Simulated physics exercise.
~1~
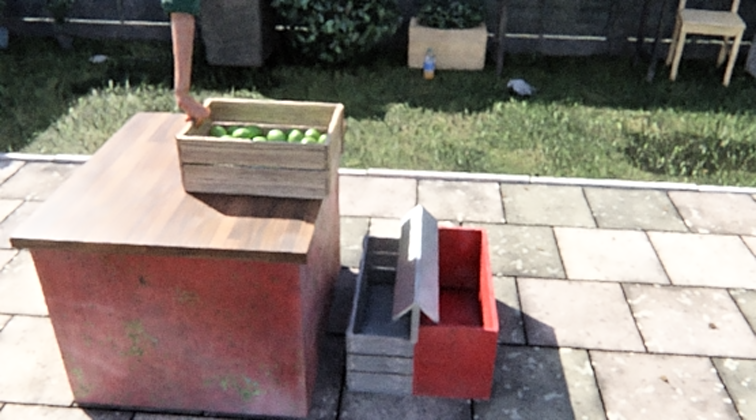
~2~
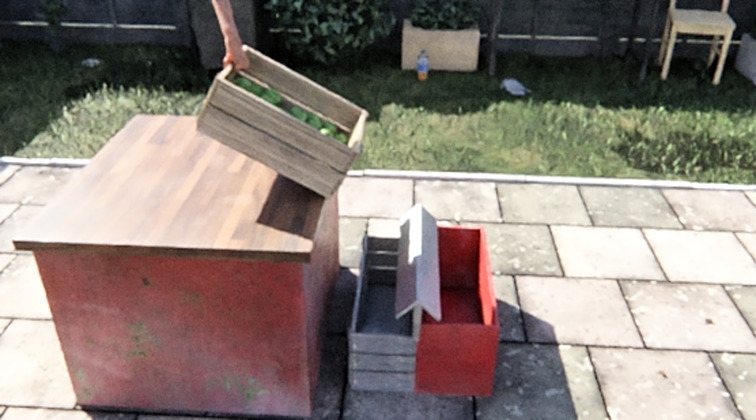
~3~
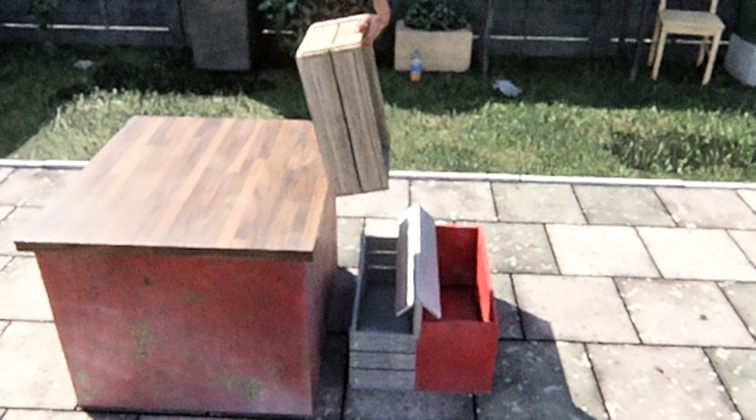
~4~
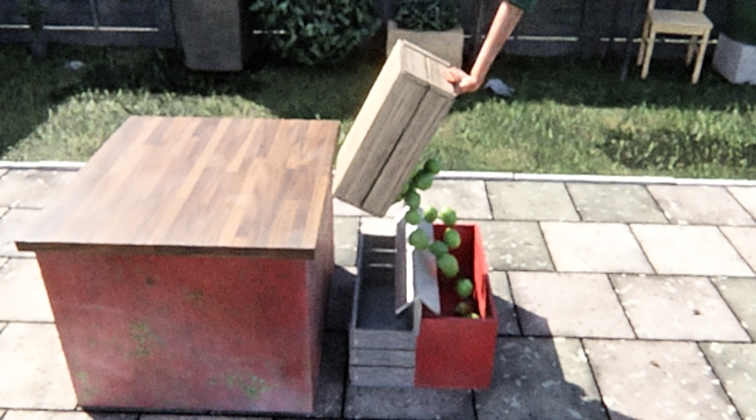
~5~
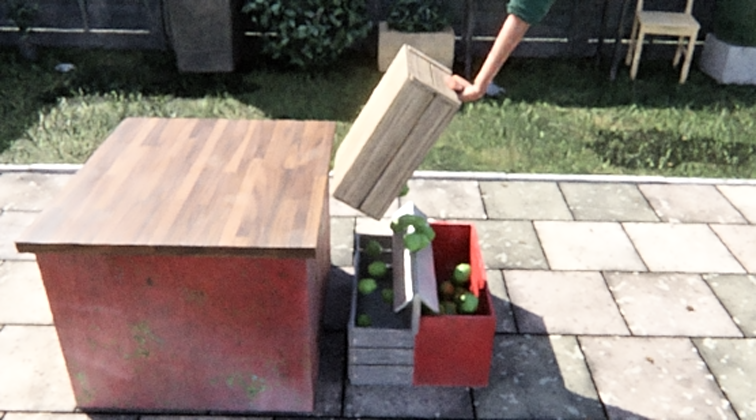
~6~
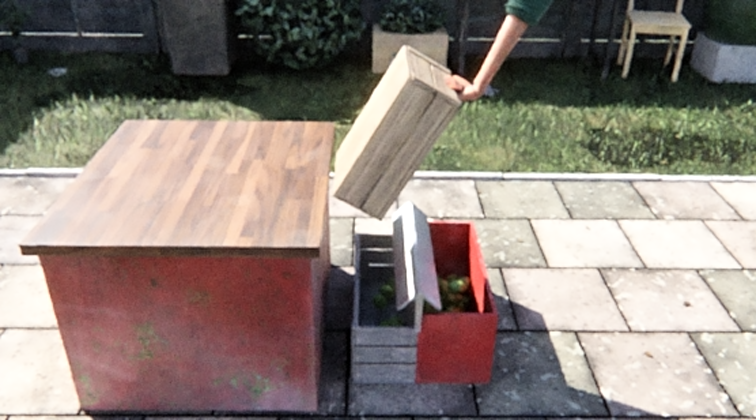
Hand tipping a wooden box of limes off a bench, spilling them over a ridge into a grey tote and red trough.
